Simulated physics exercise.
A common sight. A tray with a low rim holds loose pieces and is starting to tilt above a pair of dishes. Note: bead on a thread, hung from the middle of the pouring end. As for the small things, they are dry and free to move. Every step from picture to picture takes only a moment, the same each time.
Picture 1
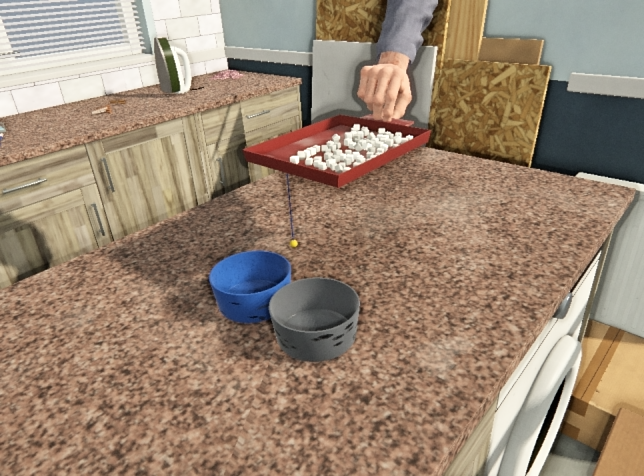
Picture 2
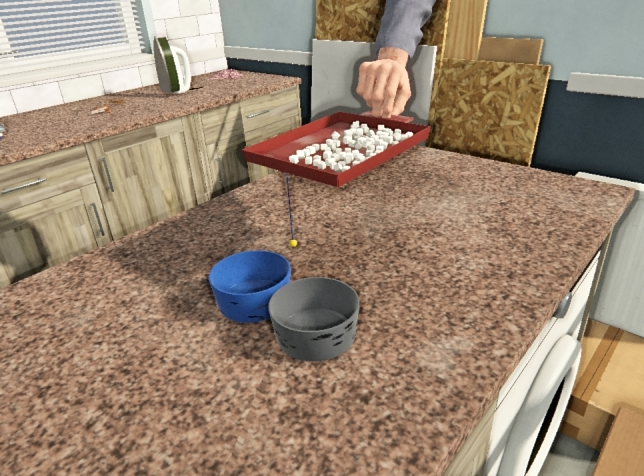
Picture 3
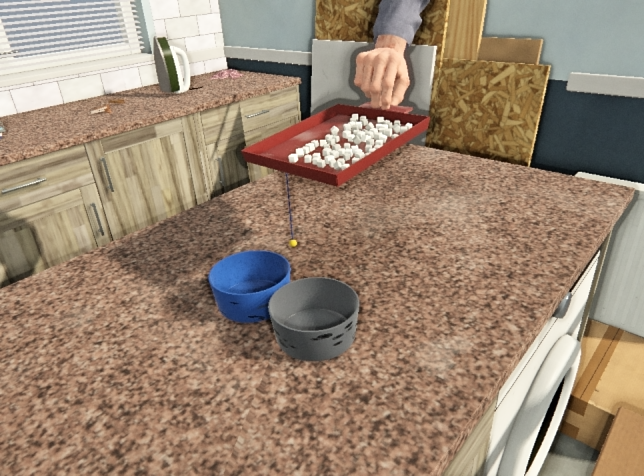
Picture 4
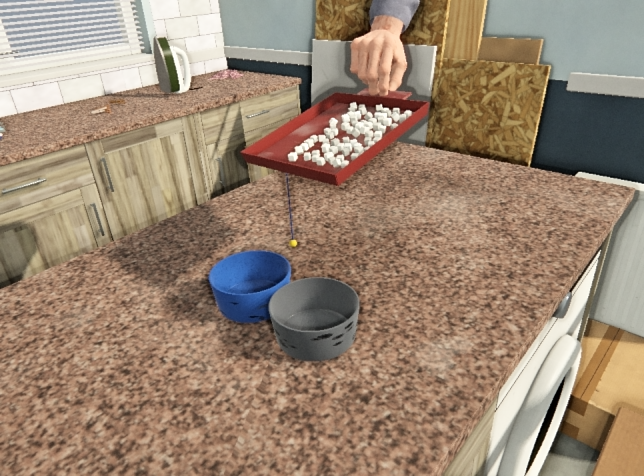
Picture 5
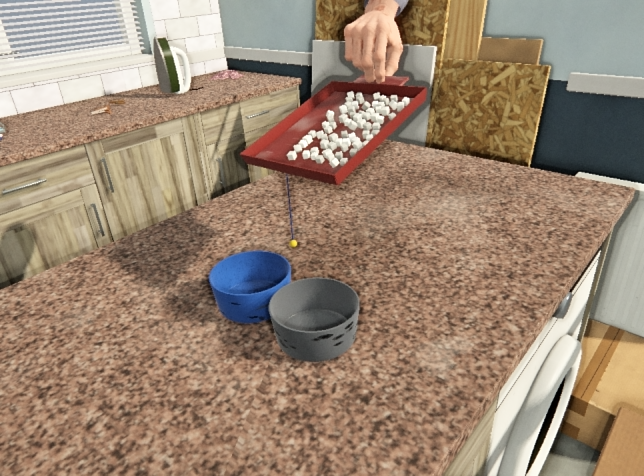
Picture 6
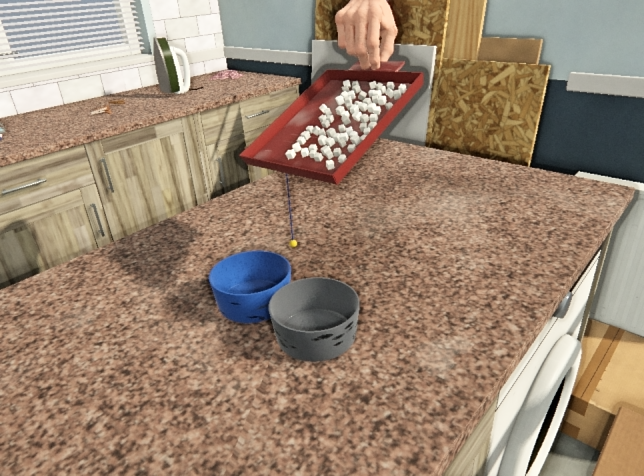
In a kitchen, a hand holds a red tray of small white cubes above a speckled countertop with a blue bowl and a gray bowl, then gradually raises the tray's far end, tilting it more steeply toward the near side.
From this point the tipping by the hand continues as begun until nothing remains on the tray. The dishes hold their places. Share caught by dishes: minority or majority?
Majority.
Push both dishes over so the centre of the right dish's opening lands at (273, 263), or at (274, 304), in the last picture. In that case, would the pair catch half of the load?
At place one the greater share; at place two a lesser share.
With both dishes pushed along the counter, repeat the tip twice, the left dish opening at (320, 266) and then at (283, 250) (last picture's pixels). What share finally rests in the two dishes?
Around 10 and around 30 per cent, in that order.
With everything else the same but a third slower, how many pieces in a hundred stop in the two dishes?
It would be around 80 percent.
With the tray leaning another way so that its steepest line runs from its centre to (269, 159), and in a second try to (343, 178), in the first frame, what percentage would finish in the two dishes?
So it's 10 percent with the first slope and 0 percent with the other.
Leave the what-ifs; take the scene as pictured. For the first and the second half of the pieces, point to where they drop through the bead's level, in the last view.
I'd place the first part at (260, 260) and the rest at (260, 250).
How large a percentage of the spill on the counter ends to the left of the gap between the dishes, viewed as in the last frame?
Reading: Around 90 %.
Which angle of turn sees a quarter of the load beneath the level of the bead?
105°, roughly.
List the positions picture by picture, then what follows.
The first picture shows corners of the pouring end at (245, 149) and (338, 174), level; middle of the load at (358, 148), sugar cubes; left dish at (221, 303); right dish at (284, 339); bead on its thread at (293, 244).
The second picture shows corners of the pouring end at (245, 149) and (337, 174), level; middle of the load at (357, 146).
The third picture shows corners of the pouring end at (244, 150) and (336, 173), tipped barely, lowest at the left corner; middle of the load at (357, 140).
The fourth picture shows corners of the pouring end at (243, 151) and (335, 173), tipped a little, lowest at the left corner; middle of the load at (355, 133).
The fifth picture shows corners of the pouring end at (243, 153) and (334, 173), tipped clearly, lowest at the left corner; middle of the load at (353, 126).
The sixth picture shows corners of the pouring end at (242, 154) and (333, 173), tipped clearly, lowest at the left corner; middle of the load at (346, 120), a small part on the move; left dish at (221, 303); right dish at (284, 339).
Soon after the last picture, tray tipped steeply; nearly all on the tray; a small part in the air.
A little later, tray tipped past a quarter turn; about half on the tray; about a quarter in the left dish; a small part outside both; about a quarter in the air.
Later still, tray tipped past a quarter turn; a small part in the right dish; about two thirds in the left dish; about a quarter outside both.
At rest, tray tipped past a quarter turn; a small part in the right dish; about two thirds in the left dish; about a quarter outside both.
